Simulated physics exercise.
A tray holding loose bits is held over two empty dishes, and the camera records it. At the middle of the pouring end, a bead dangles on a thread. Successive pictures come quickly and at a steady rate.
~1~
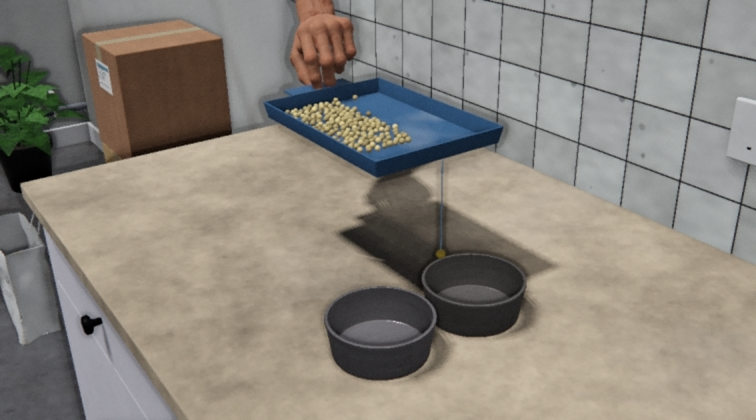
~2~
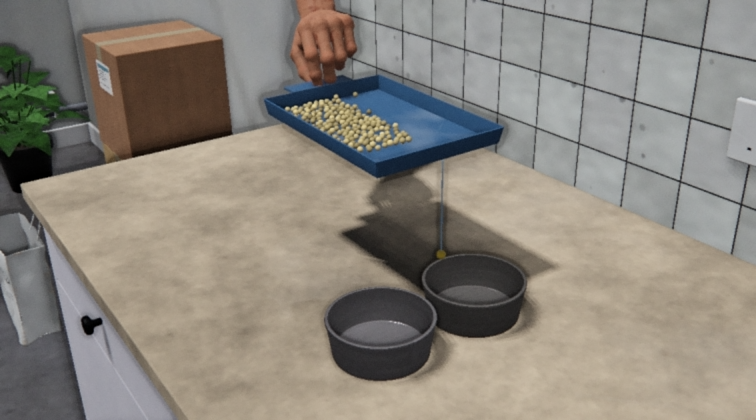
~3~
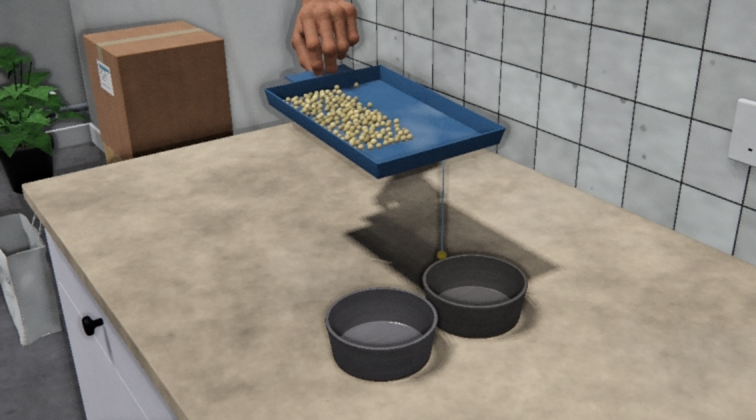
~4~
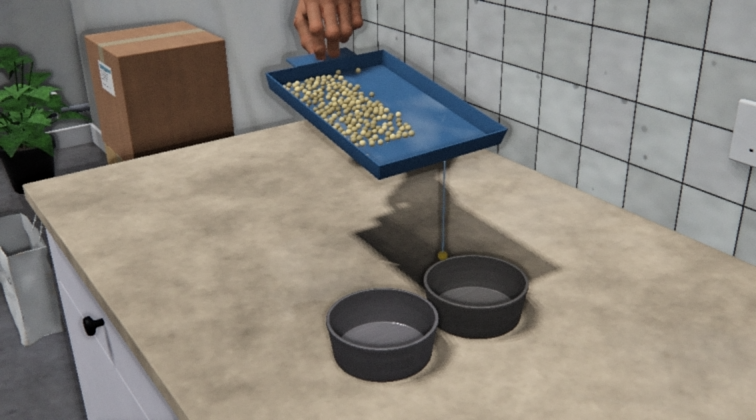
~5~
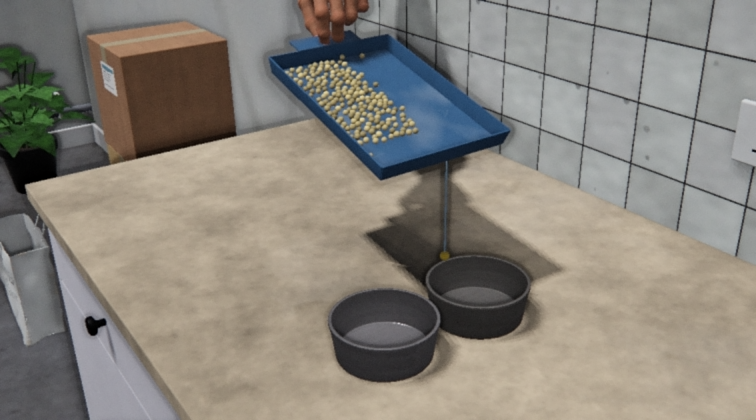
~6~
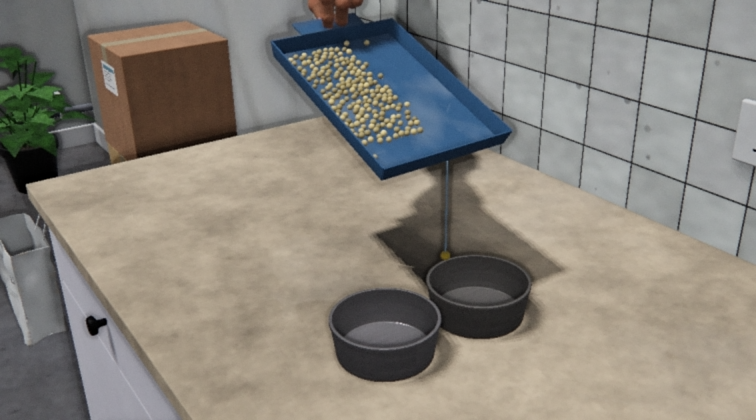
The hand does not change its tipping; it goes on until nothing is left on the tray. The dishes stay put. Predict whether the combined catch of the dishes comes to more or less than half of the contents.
Dishes get most.
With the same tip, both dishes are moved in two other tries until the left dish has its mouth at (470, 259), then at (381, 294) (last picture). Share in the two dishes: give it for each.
It comes to roughly 10 per cent in one try and roughly 50 per cent in the next.
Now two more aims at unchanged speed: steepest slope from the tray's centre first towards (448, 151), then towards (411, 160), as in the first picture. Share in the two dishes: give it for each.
60 per cent, then 80 per cent.
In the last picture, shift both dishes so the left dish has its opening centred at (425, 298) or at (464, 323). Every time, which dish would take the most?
In the first position the left of the two, in the second the left of the two.
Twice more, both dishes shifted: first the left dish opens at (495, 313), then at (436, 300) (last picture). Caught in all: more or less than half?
Taking the tries in order: A minor share, followed by a major share.
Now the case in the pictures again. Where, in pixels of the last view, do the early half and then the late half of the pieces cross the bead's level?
Around (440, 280) at first; around (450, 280) after that.
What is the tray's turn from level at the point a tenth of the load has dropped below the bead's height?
Around 70 degrees of turn.
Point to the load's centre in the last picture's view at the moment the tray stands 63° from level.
Its middle sits at about pixel (421, 162).
Soon after the last picture, tray tipped steeply; most on the tray; about a quarter in the air.
A little later, tray tipped past a quarter turn; about half on the tray; a small part in the left dish; a small part in the right dish; a small part outside both; a small part in the air.
Later still, tray tipped past a quarter turn; about a third in the left dish; about half in the right dish; about a quarter outside both.
At rest, tray tipped past a quarter turn; about a third in the left dish; about half in the right dish; about a quarter outside both.
